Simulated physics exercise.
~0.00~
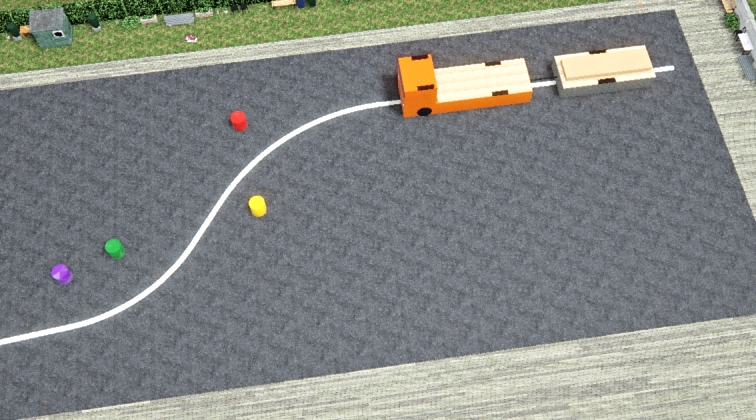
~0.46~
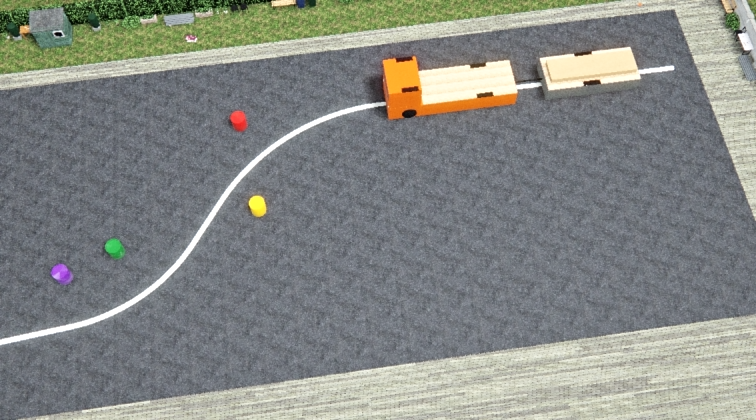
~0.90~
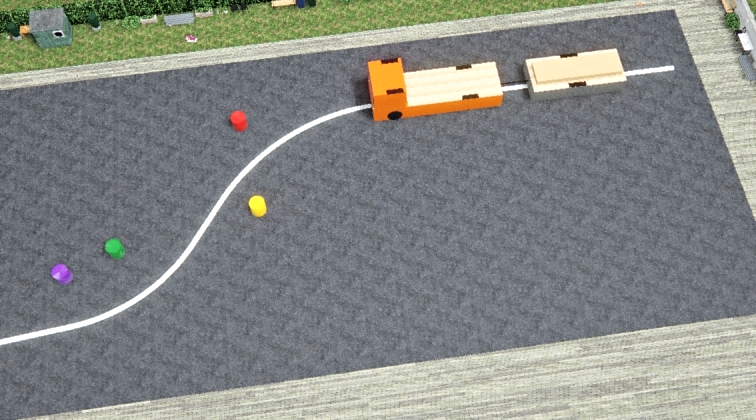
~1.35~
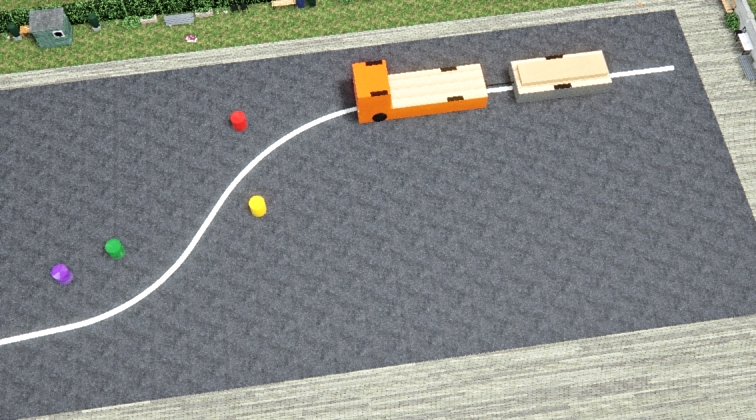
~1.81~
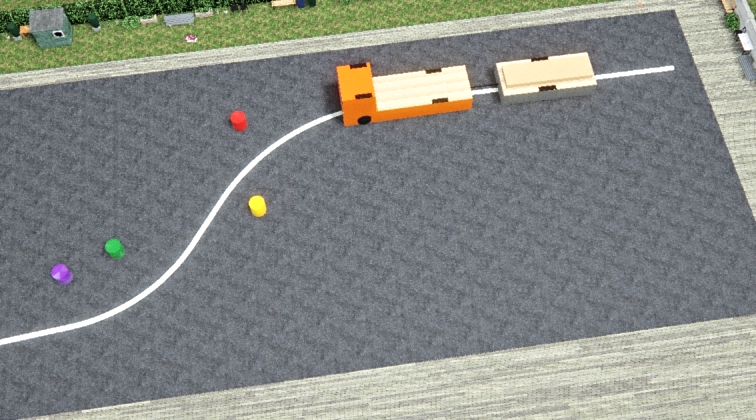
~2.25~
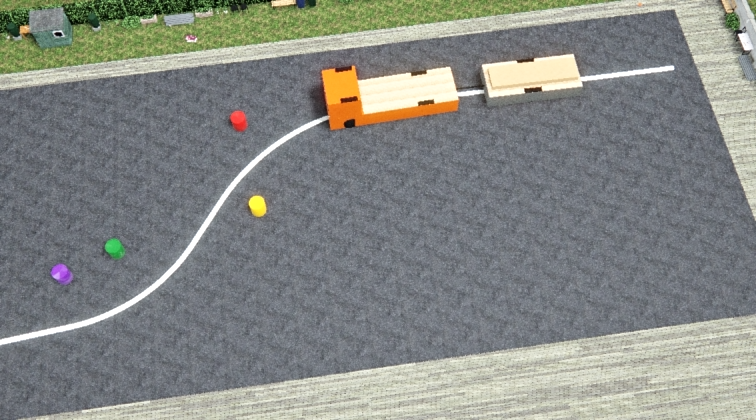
The clip opens on an orange truck with a pale trailer behind it, at the upper right of a dark paved area, on a curving white line. The truck tows the trailer slowly leftward along the line, drawing nearer the red drum, while the yellow, green and purple drums stay still.
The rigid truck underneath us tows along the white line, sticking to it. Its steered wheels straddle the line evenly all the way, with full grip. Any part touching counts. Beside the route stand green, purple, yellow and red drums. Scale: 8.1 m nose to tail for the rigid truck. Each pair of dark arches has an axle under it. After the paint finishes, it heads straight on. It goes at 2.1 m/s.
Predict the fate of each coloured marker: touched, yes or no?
Green - no, purple - no, yellow - yes, red - no.
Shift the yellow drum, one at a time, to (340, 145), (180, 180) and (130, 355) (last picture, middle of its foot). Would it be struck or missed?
Results in order - collision, no collision, no collision.
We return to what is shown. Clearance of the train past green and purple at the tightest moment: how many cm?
Green 40 and purple 20.
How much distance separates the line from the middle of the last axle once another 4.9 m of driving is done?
Axle-to-line distance: Approx. 0 cm.
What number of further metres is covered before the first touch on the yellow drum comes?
Contact happens once about 12.0 m more has been driven.
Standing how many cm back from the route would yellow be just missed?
Yellow: 70.
Then, 4.7 s in, the last axle is at (451, 85) of the last picture, 5 cm off the line; red has been passed with 60 cm to spare.
Then, 8.1 s in, the last axle is at (348, 113) of the last picture, 90 cm off the line; the rigid truck has hit yellow.
Then, 16.3 s in, the last axle is at (124, 275) of the last picture, 115 cm off the line; green has been passed with 35 cm to spare.
Then, 18.0 s in, the last axle is at (64, 301) of the last picture, 110 cm off the line; purple has been passed with 25 cm to spare.
Then, 21.5 s in, the last axle is out of the picture, 35 cm off the line; 1 of 4 struck in all.
